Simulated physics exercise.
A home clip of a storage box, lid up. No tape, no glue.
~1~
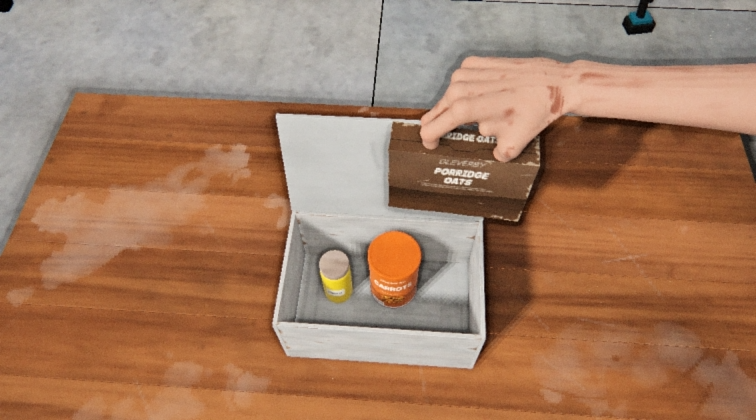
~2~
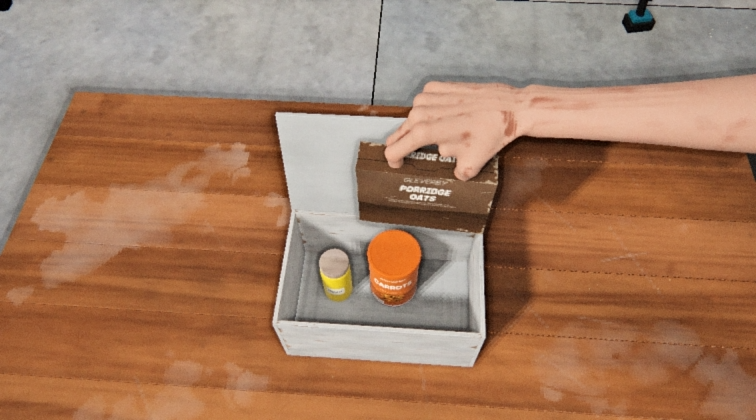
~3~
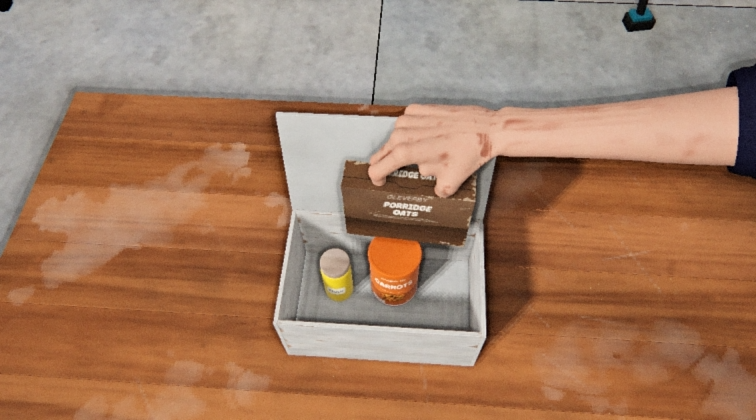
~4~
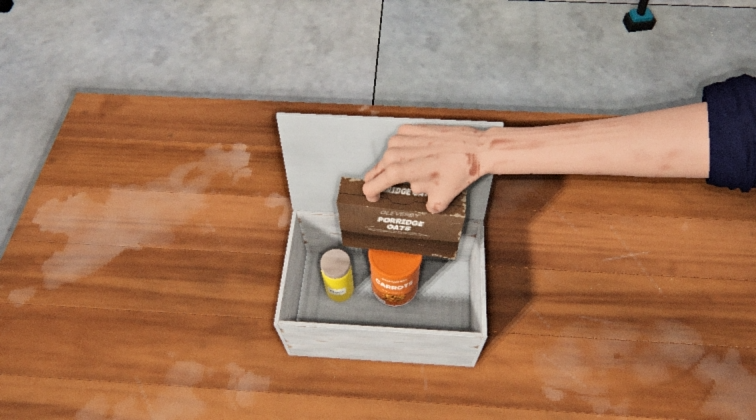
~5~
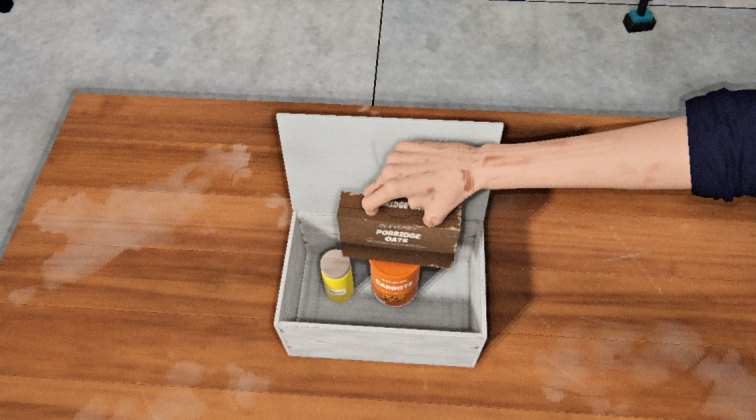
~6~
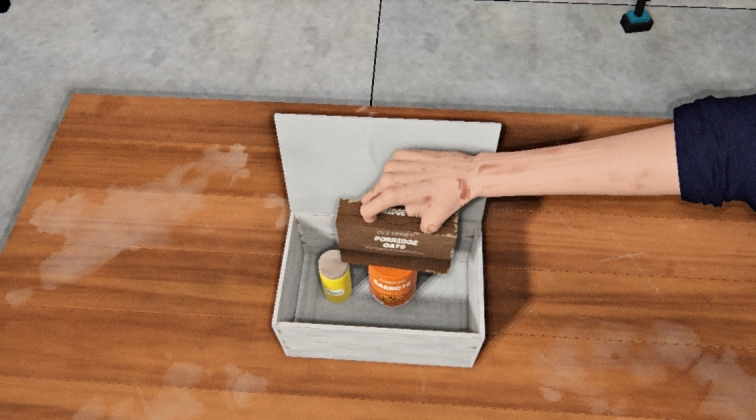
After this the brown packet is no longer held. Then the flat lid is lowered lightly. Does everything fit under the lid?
As it turns out, it will not close.
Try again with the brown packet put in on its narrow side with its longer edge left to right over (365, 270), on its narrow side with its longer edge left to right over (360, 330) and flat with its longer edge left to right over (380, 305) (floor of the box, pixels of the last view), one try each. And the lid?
In the first case it will not close; in the second case it closes; in the third case it sits on the rim.
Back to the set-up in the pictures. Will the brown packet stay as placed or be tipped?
The brown packet tips.
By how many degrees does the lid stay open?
About 18°.
Then, 1.20 s later than the last frame, lid starting down.
Then, 1.60 s later than the last frame, lid 62° above the rim; brown packet tilted by 7° near (395, 244).
Then, 1.80 s later than the last frame, lid 37° above the rim; brown packet tilted by 45° near (394, 271).
Then, 1.90 s later than the last frame, lid 20° above the rim; brown packet on its side near (393, 299).
When it is over, lid 18° above the rim; lying over in the box, brown packet; the other 2 as before. End places, in pixels of the last picture, brown packet near (393, 300).
